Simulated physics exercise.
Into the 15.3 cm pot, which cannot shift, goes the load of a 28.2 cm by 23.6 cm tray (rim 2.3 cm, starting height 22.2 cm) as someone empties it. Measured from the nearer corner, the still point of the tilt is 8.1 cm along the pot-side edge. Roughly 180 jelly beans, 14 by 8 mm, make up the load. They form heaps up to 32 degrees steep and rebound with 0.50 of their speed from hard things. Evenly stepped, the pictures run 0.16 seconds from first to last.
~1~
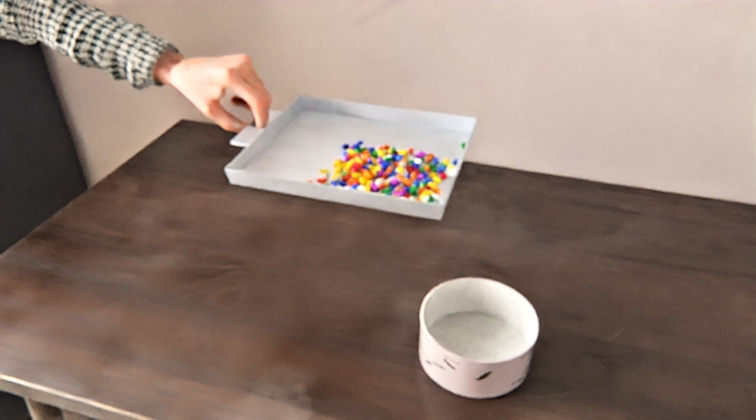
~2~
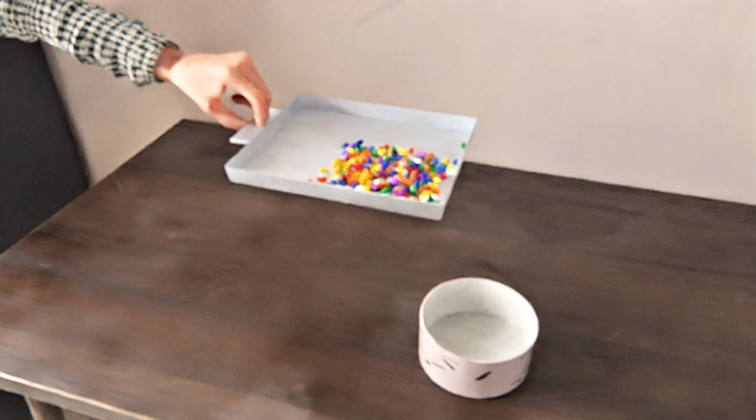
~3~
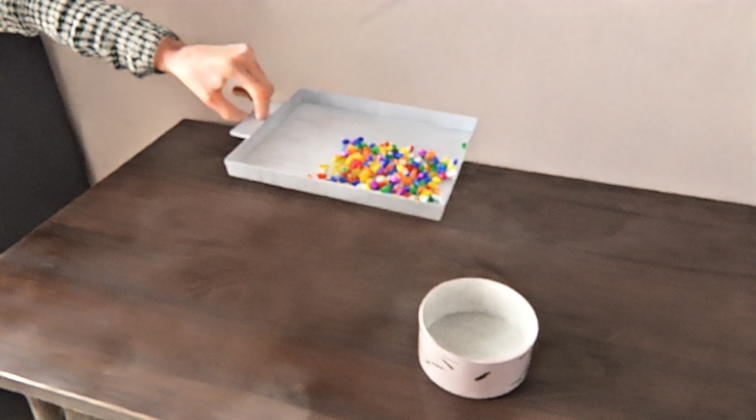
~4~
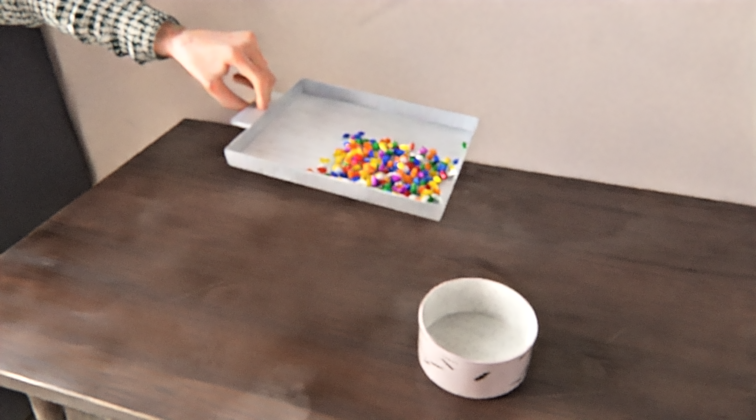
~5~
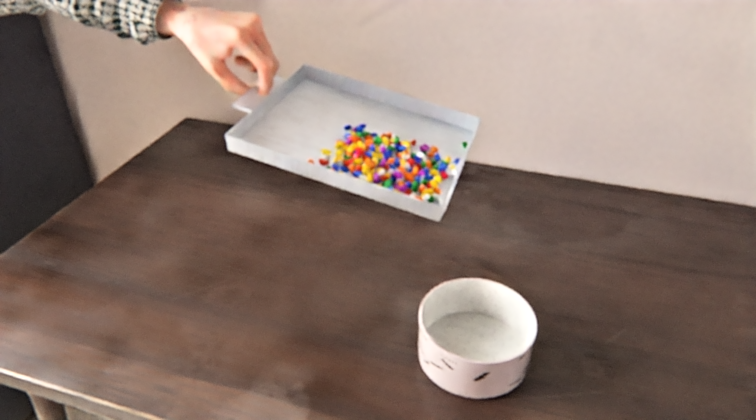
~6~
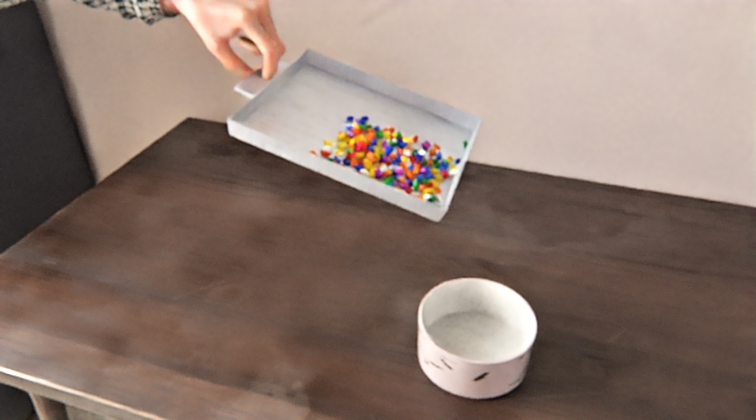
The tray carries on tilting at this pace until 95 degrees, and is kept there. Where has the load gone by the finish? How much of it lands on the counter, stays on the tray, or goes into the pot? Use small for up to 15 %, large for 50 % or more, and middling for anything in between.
Counter - middling, tray - small, pot - large.
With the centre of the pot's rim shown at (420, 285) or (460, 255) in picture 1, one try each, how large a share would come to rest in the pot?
In order, about 5 and about 25 per cent.
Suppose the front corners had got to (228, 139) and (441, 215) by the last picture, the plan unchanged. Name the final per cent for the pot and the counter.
Pot 90; counter 5.
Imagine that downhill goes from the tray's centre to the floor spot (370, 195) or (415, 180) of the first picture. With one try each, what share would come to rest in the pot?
20 and 100 %.
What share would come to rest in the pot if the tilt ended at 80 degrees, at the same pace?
In that case some 40 per cent.
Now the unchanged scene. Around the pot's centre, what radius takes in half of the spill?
18 cm.
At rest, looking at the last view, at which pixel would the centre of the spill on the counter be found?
It comes to rest with its centre close to (521, 294).
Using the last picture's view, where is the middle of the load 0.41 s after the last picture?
Approximately (458, 178) in the final picture.
Then, 0.25 s after the last picture, tilt 56 degrees; the tray holds 100 %, the pot 0 %.
Then, 0.41 s after the last picture, tilt 82 degrees; the tray holds 100 %, the pot 0 %.
Then, 0.70 s after the last picture, tilt 95 degrees; the tray holds 15 %, the pot 40 %.
In the end, counter 40 %, tray 0 %, pot 60 %.
